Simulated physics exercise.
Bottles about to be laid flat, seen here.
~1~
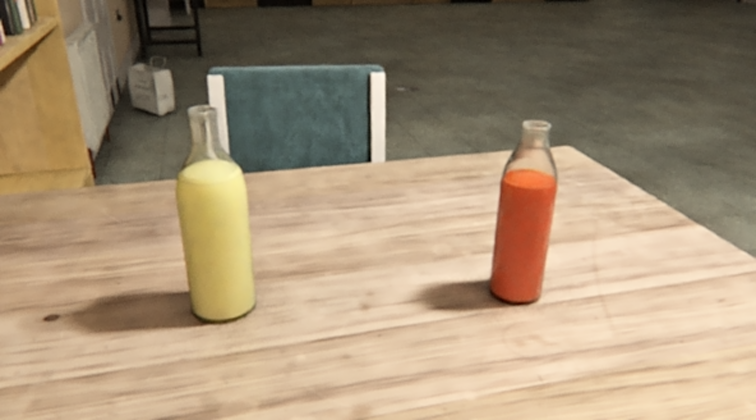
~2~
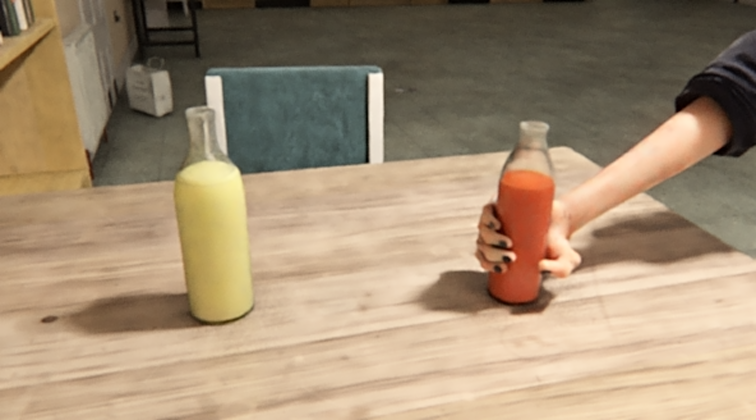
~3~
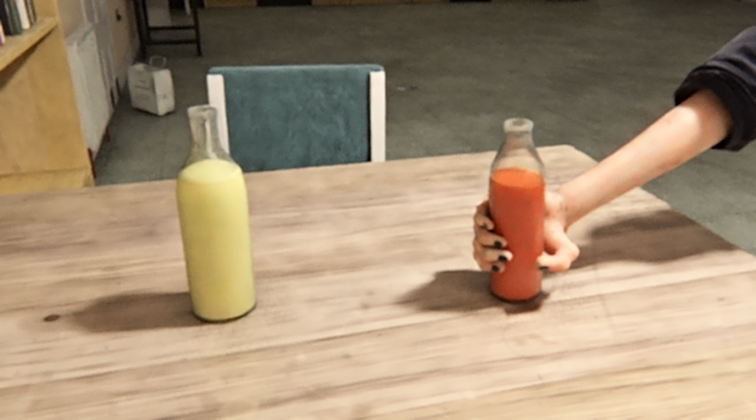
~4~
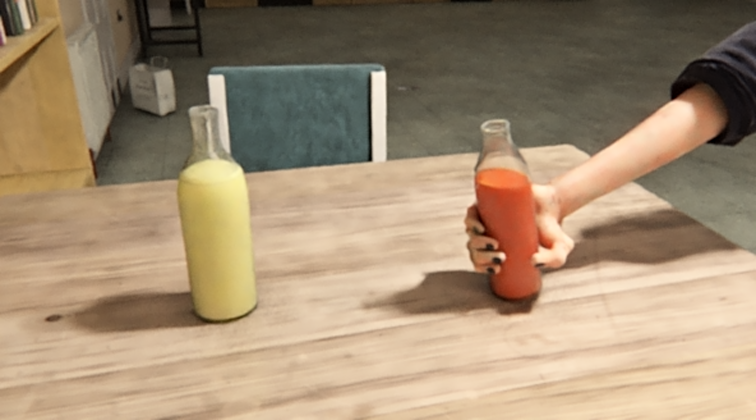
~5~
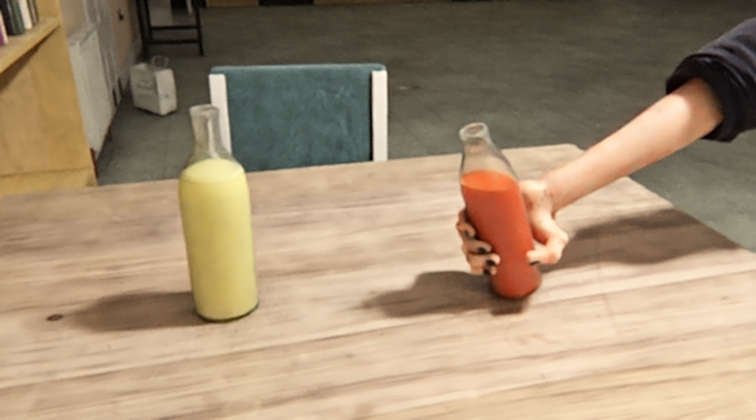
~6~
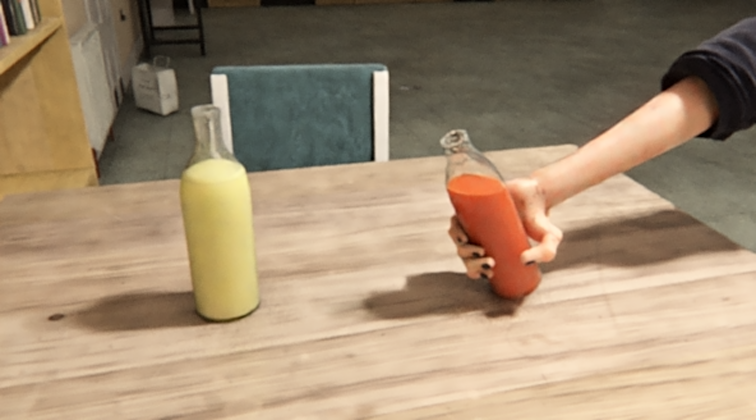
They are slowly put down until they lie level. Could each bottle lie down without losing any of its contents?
Left: No; right: No.
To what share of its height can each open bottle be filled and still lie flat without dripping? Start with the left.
Around 24 percent for the first, 24 percent for the second.
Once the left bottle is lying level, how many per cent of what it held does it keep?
35 percent or so.
Next, the right bottle is nearly down; right bottle, dry at the neck.
After that, the right bottle lies flat; right bottle, some has come out.
Finally, both lie flat; right bottle, some has come out; left bottle, some has come out.
